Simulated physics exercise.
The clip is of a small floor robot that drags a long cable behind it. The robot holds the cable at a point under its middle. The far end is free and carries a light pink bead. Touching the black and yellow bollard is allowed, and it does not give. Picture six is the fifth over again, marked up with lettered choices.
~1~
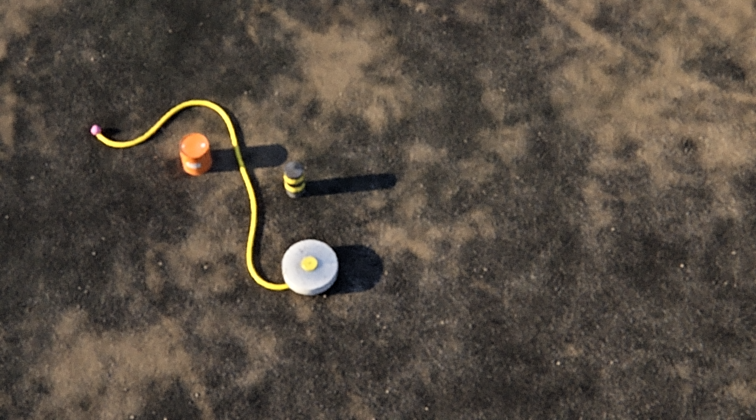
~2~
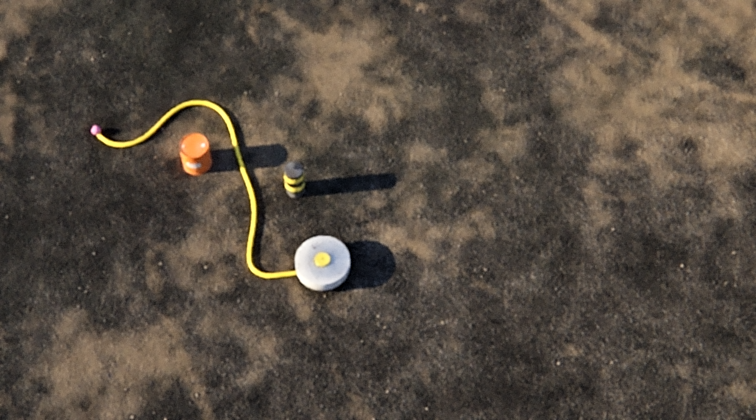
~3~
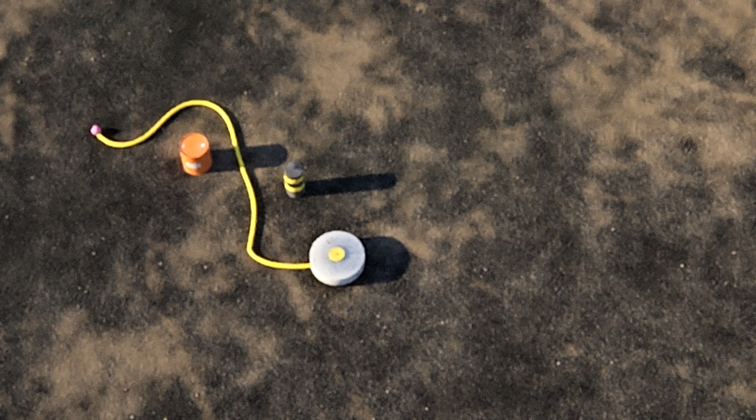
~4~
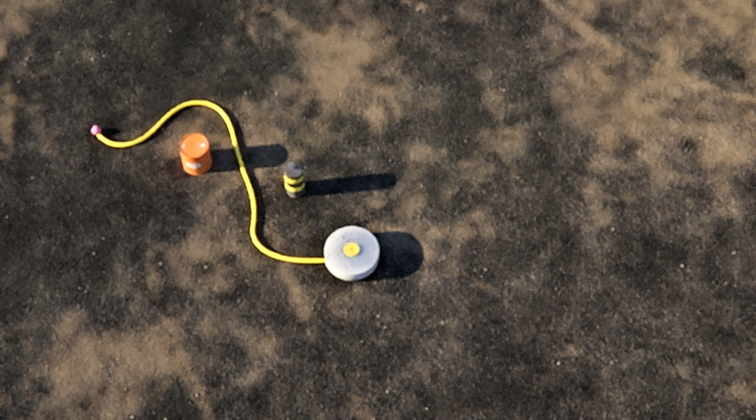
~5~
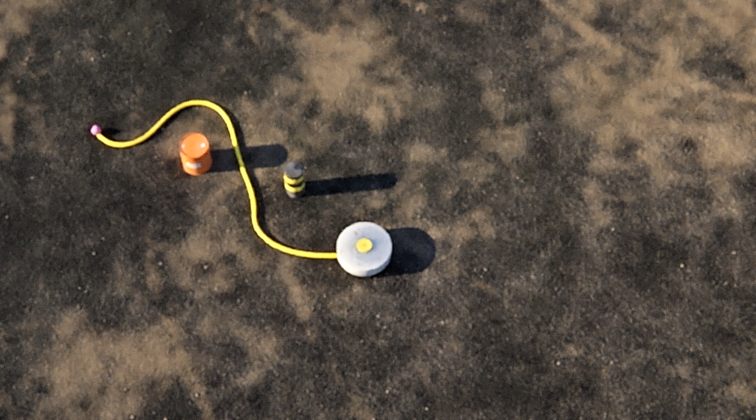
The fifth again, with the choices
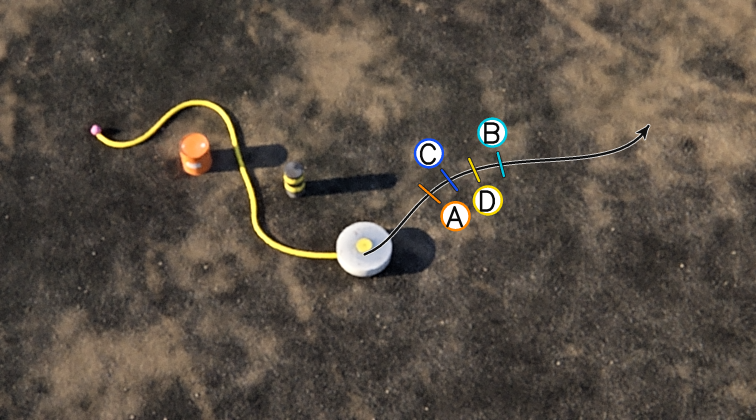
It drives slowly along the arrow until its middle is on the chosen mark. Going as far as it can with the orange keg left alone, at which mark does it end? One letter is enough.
No farther than D.
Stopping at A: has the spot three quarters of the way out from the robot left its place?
No.
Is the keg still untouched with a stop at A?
For that mark, yes.
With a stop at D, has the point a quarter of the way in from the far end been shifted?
Yes.
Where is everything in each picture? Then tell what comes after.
The first frame shows robot (310, 268); free end (97, 130); orange keg (196, 154).
The second frame shows robot (323, 264); bollard (295, 180).
The third frame shows robot (338, 259); orange keg (196, 154).
The fourth frame shows robot (352, 254); free end (97, 130).
The fifth frame shows robot (364, 250); bollard (295, 180); free end (97, 130); orange keg (196, 154).
On the marked copy, A at (430, 194); B at (501, 164); C at (449, 180); D at (474, 170); the route from (365, 254) via (497, 165) to (648, 126).
Taking D. A third of the way, robot (403, 218), middle of the cable (237, 149), free end (97, 130).
Two thirds of the way, robot (436, 184), middle of the cable (250, 155), free end (97, 130).
When it is over, robot (475, 165), middle of the cable (272, 184), free end (97, 131); only the bollard has been touched, if anything.
As for the rest, A is safe but short; B brings the cable against the keg; C is safe but short.
